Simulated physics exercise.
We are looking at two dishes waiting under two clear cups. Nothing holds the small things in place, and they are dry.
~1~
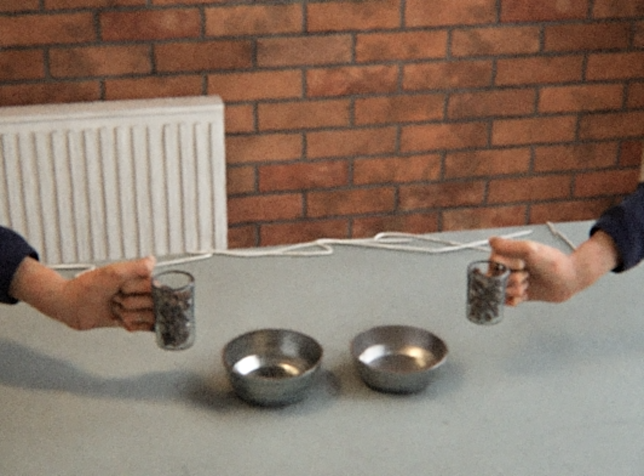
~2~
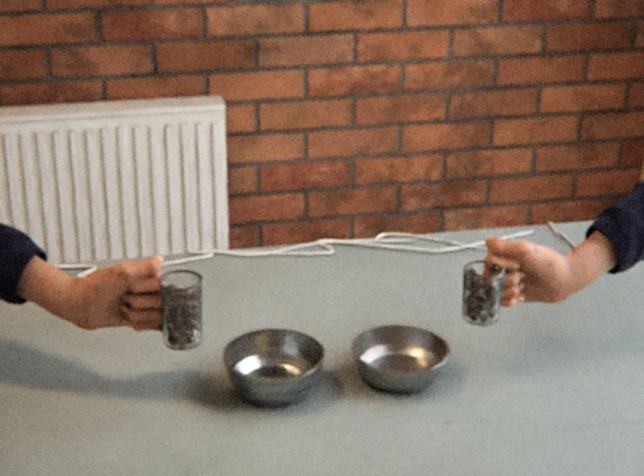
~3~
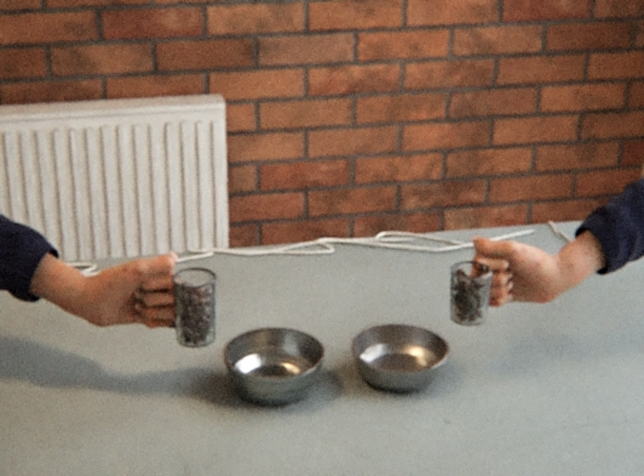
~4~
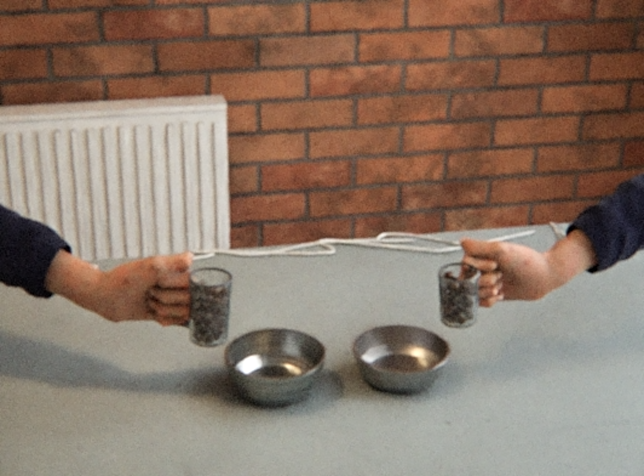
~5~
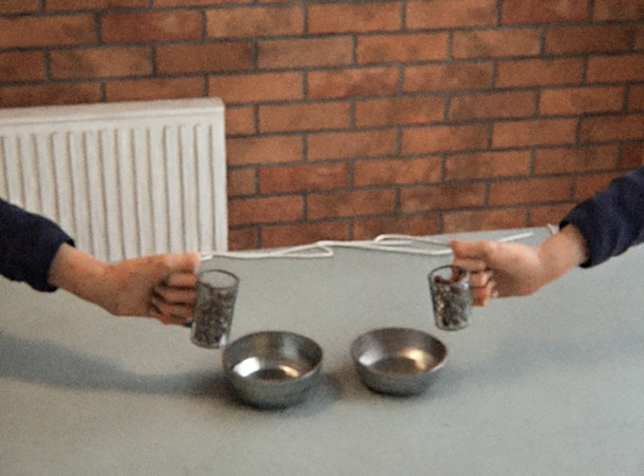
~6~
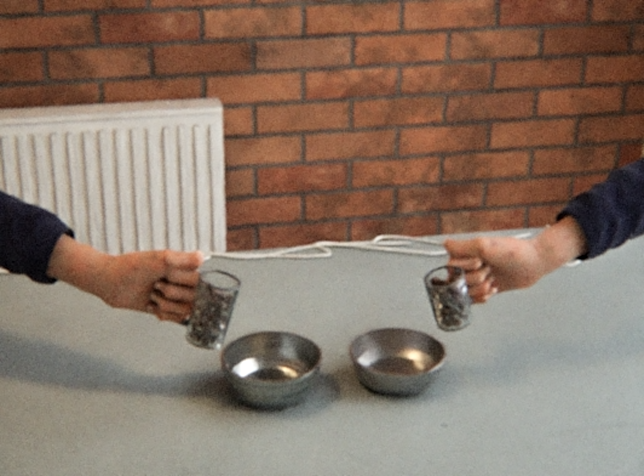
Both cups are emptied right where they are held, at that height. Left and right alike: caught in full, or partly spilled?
In order: On the left the dish: I'd bet nothing lands outside it; right: I'd bet nothing lands outside it.
Then, 0.55 s later than the last frame, left, every one still in the cup; right, every one still in the cup.
Then, 1.14 s later than the last frame, left, almost all still in the cup, just a few in the dish, just a few in the air; right, every one still in the cup.
Then, 1.83 s later than the last frame, left, every one in the dish; right, every one in the dish.
When it is over, left, every one in the dish, not one outside the dish; right, every one in the dish, not one outside the dish.
